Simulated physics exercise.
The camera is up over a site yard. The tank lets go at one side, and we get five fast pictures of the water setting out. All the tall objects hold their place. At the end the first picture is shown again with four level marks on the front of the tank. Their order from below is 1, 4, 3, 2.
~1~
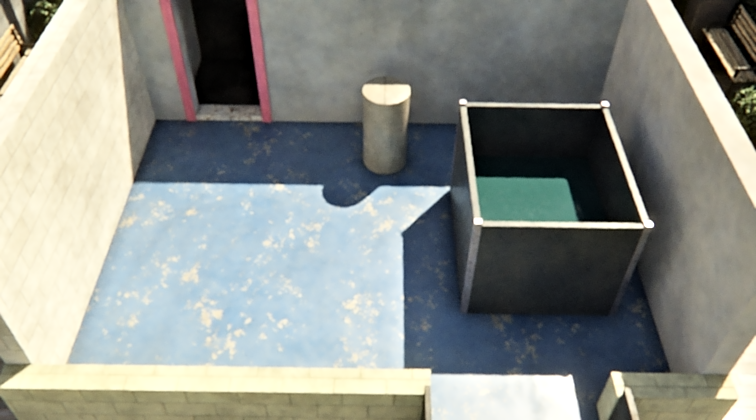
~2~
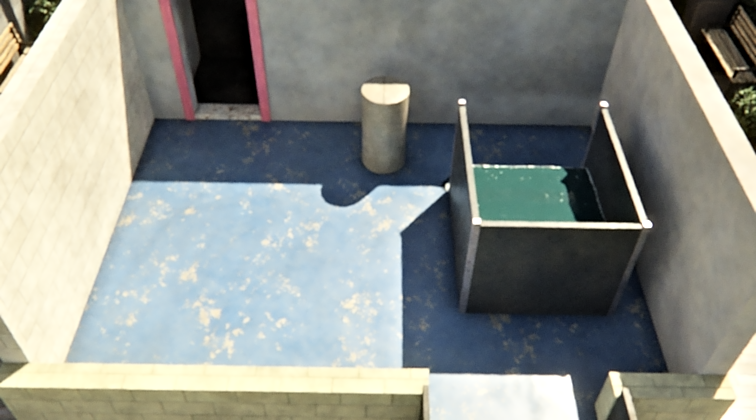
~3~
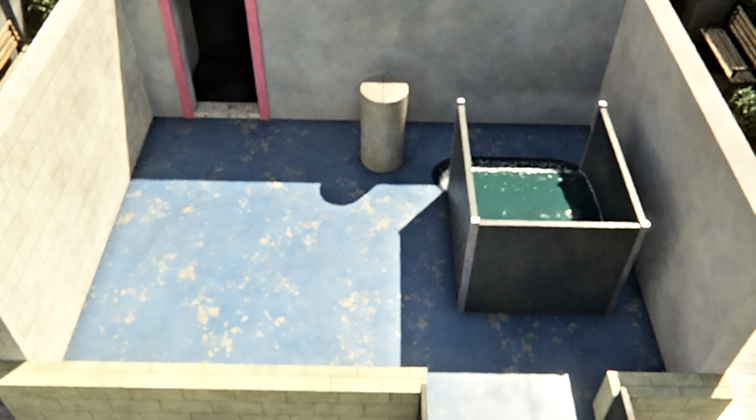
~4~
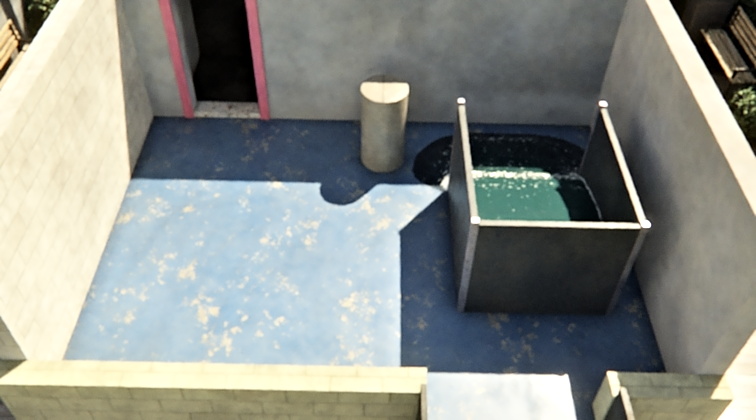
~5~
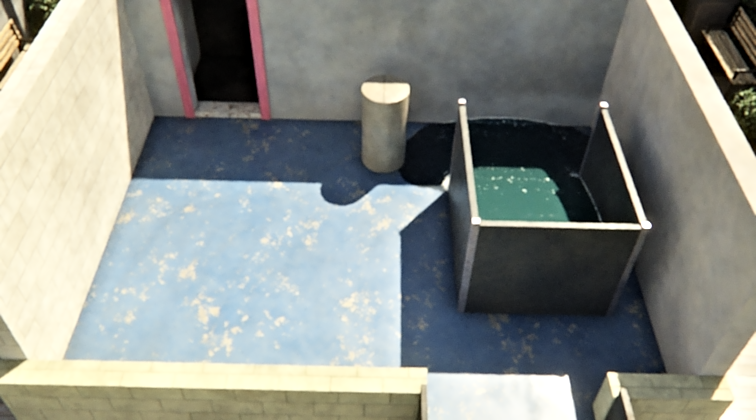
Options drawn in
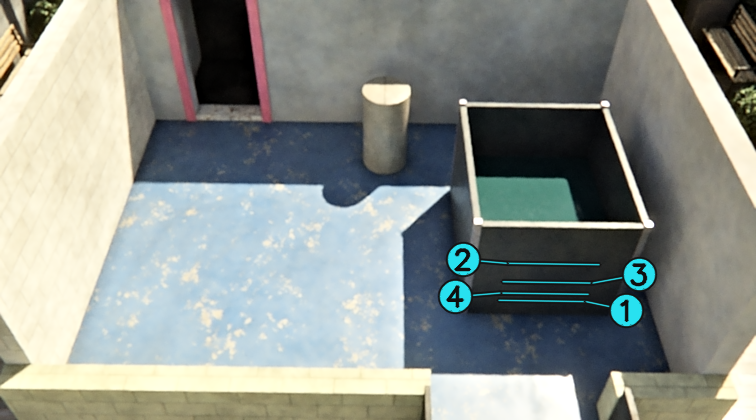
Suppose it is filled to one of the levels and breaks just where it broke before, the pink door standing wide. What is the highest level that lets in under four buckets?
Line 2.
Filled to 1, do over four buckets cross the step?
No, that is safe.
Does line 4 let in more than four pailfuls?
No, that is safe.
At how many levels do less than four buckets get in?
All four.
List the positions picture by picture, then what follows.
The first frame shows water in the tank at rest, its middle at (535, 209); foot of the pink doorway at (230, 120); open gate at (522, 368).
In the second frame, water covers 2 % of the ground, its front hidden from here.
In the third frame, water covers 5 % of the ground, its front hidden from here.
In the fourth frame, 10 % of the ground under water, visible out to (428, 153).
In the fifth frame, 14 % of the ground under water, visible out to (423, 138).
In cyan, 1 at (542, 300); 2 at (553, 264); 3 at (547, 282); 4 at (544, 293); from the bottom up 1, 4, 3, 2.
With 1, nothing gets over.
With 2, a bucket or two gets in.
With 3, nothing gets over.
With 4, nothing gets over.
